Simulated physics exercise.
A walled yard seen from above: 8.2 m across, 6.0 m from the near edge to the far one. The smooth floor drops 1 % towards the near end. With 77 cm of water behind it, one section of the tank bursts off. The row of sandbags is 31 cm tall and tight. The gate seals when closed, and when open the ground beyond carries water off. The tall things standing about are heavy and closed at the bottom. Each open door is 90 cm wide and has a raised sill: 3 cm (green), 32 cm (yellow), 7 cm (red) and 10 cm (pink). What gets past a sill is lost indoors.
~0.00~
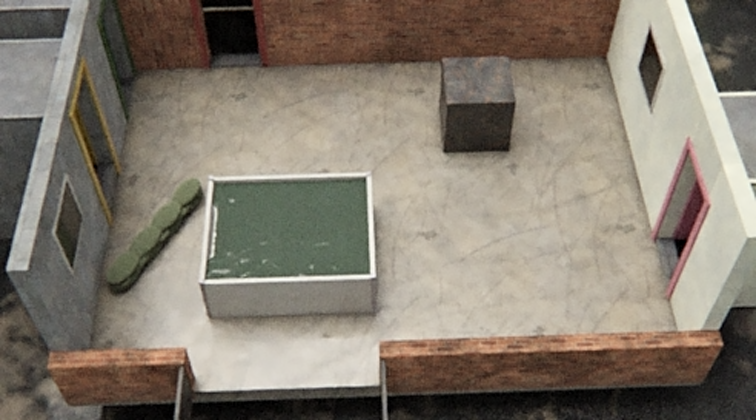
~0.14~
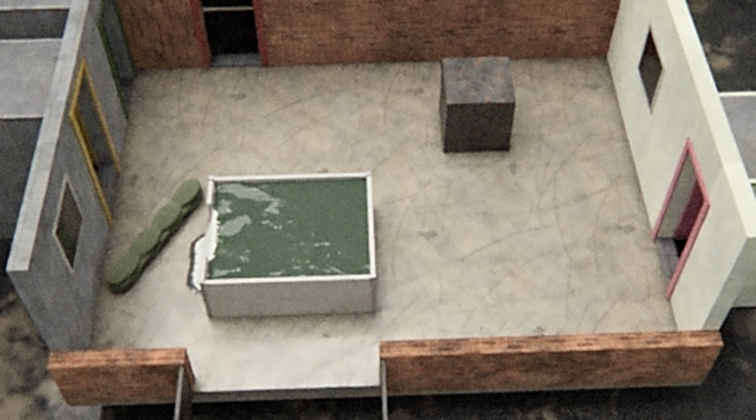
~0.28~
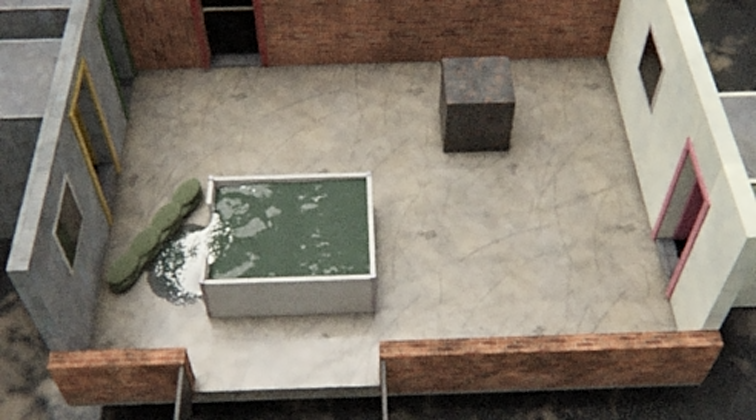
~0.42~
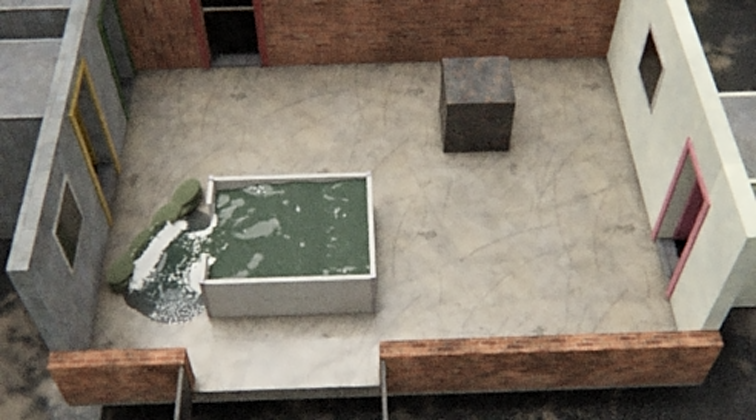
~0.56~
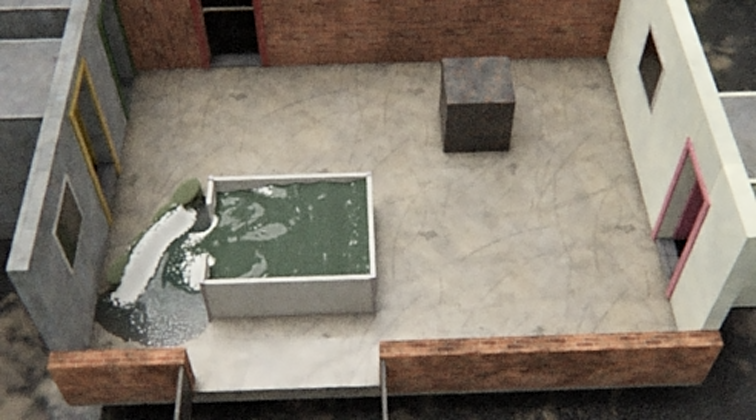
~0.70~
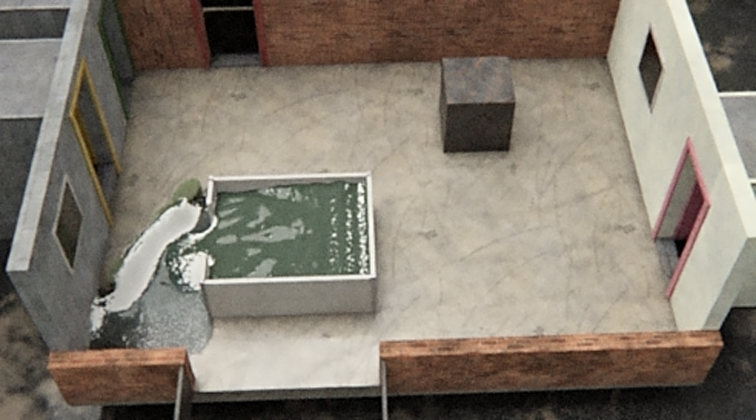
In a walled yard seen from above, water burst from the left side of a white-walled tank, poured over the green hedge beside it, and spread across the floor towards the near left corner.
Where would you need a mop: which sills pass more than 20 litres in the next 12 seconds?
Within that time: At the green door it goes over the limit; at the yellow door it keeps below the limit; at the red door it does not reach the limit; at the pink door it does not reach the limit.
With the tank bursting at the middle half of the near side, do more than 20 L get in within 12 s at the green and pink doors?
Then: Green below, pink not over.
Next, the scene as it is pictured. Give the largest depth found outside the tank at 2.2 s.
About 52 cm.
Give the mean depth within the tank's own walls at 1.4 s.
Roughly 56 cm on average.
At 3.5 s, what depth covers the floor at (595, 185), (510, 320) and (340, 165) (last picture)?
Roughly 0, 3 and 1 cm, in turn.
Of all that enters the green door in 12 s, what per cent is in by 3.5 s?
Some 0 per cent by then.
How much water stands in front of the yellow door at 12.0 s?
About 5.5 cm.
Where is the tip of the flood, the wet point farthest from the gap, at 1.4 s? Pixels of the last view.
Around (85, 379).
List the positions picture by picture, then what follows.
In the first picture, still water, 77 cm deep, in the tank at (289, 229).
In the second picture, water pours out at (214, 251) and has run 0.5 m, to (200, 289); typically 12 cm deep outside, 77 cm at the tank's back.
In the third picture, water pours out at (214, 252) and has run 0.9 m, to (155, 280); typically 12 cm deep outside, 77 cm at the tank's back.
In the fourth picture, the front is at (128, 295), 1.3 m from the gap at (214, 252); 1.5 m2 of floor is under water; 77 cm left at the back of the tank.
In the fifth picture, the front is at (97, 310), 1.8 m from the gap at (214, 253); 2.3 m2 of floor is under water; 75 cm left at the back of the tank.
In the sixth picture, the front is at (91, 344), 2.1 m from the gap at (214, 252); 2.8 m2 of floor is under water; 68 cm left at the back of the tank.
After 1.4 s water covers 15 % of the floor and is deepest (60 cm) near (99, 378); green door not reached, yellow door 6 cm at the sill, 0 L in, red door not reached, pink door not reached.
After 2.2 s water covers 30 % of the floor and is deepest (52 cm) near (99, 378); green door not reached, yellow door 10 cm at the sill, 0 L in, red door not reached, pink door not reached.
After 3.5 s water covers 50 % of the floor and is deepest (38 cm) near (167, 246); green door 3 cm at the sill, 0 L in, yellow door 7 cm at the sill, 0 L in, red door 6 cm at the sill, 0 L in, pink door not reached.
After 7.0 s water covers 80 % of the floor and is deepest (22 cm) near (167, 246); green door 6 cm at the sill, 26 L in, yellow door 1 cm at the sill, 0 L in, red door 5 cm at the sill, 6 L in, pink door 11 cm at the sill, 7 L in.
After 12.0 s water covers 95 % of the floor and is deepest (13 cm) near (549, 363); green door 3 cm at the sill, 46 L in, yellow door 6 cm at the sill, 0 L in, red door 2 cm at the sill, 6 L in, pink door 7 cm at the sill, 10 L in.
